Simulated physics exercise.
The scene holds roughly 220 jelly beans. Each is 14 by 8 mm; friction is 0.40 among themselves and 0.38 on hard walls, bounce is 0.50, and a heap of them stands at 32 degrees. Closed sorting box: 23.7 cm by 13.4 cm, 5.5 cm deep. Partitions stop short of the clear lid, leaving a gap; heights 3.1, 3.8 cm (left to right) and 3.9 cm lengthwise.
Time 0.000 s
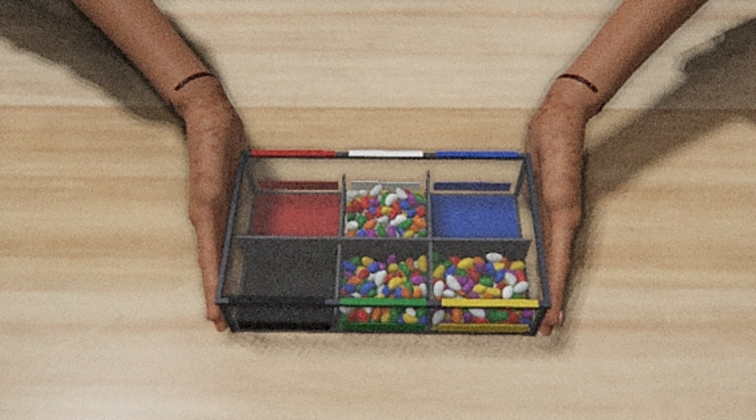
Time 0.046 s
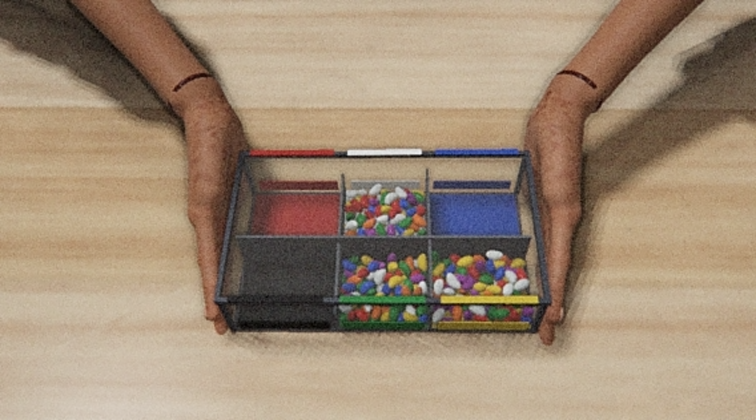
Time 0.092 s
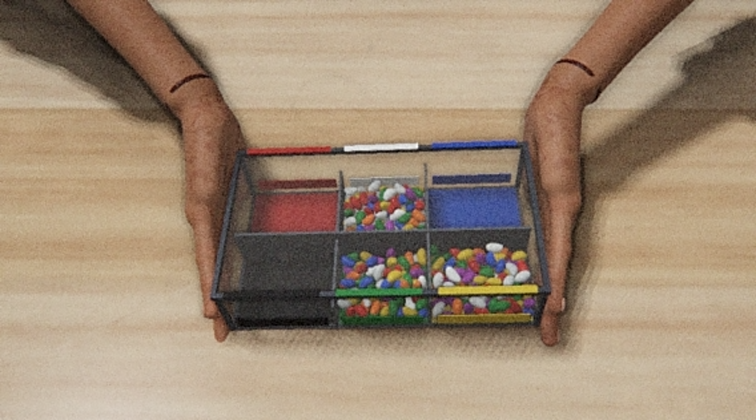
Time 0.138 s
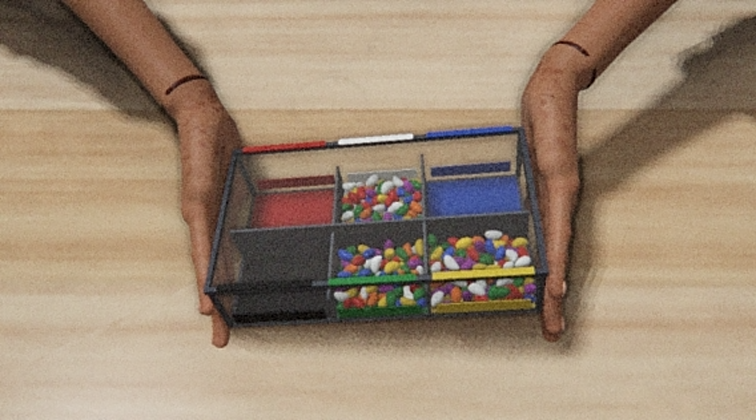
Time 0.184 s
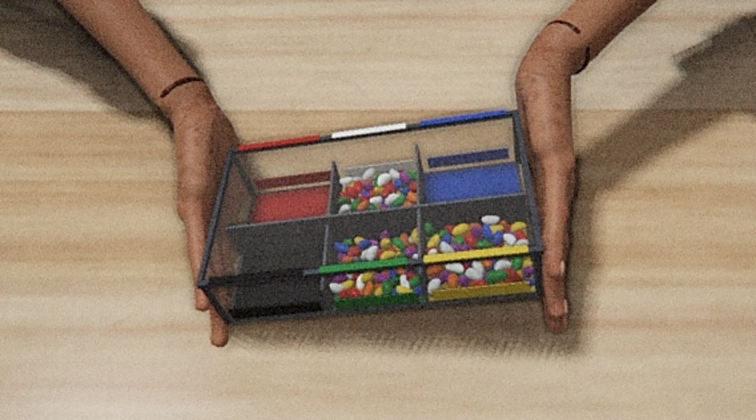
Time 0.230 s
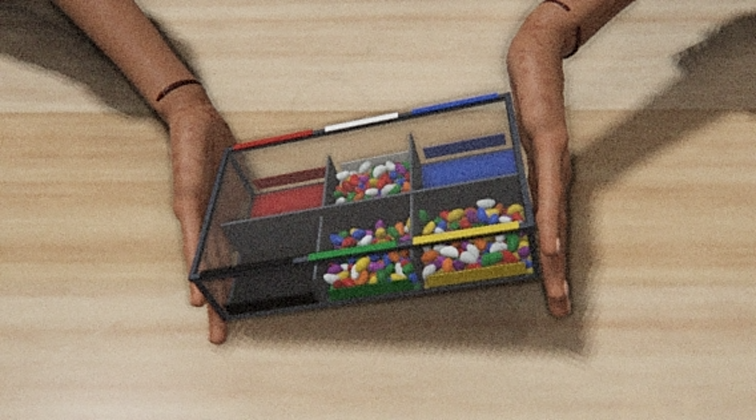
A clear divided box of colorful jelly beans is tilted by two hands, right side rising.
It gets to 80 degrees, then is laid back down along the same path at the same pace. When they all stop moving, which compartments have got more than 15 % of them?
Once they stop: Red has, blue has not, green has, yellow has, white has, black has not.
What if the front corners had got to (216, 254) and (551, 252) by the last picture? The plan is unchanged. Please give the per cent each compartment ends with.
Per cent at the finish: Red 0, blue 5, green 25, yellow 30, white 35, black 0.
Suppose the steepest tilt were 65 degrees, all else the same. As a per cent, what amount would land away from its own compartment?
10 percent.
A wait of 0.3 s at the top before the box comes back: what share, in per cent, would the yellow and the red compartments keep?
Then, in per cent: Yellow 25, red 25.
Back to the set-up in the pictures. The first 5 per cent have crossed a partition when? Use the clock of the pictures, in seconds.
Near 0.90 s.
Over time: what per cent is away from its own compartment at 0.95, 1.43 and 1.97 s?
In order, some 10, 35 and 35.
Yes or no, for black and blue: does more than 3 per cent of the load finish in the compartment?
Black: True, blue: False.
Then, at 0.95 s, tilt 79 degrees; red 5 %, green 30 %, yellow 35 %, white 30 %.
After 1.43 s, tilt 34 degrees; red 20 %, green 20 %, yellow 25 %, white 25 %, black 10 %.
After 1.97 s, tilt 0 degrees; red 20 %, green 20 %, yellow 25 %, white 25 %, black 10 %.
At rest (2.6 s), red 20 %, blue 0 %, green 20 %, yellow 25 %, white 25 %, black 10 %.
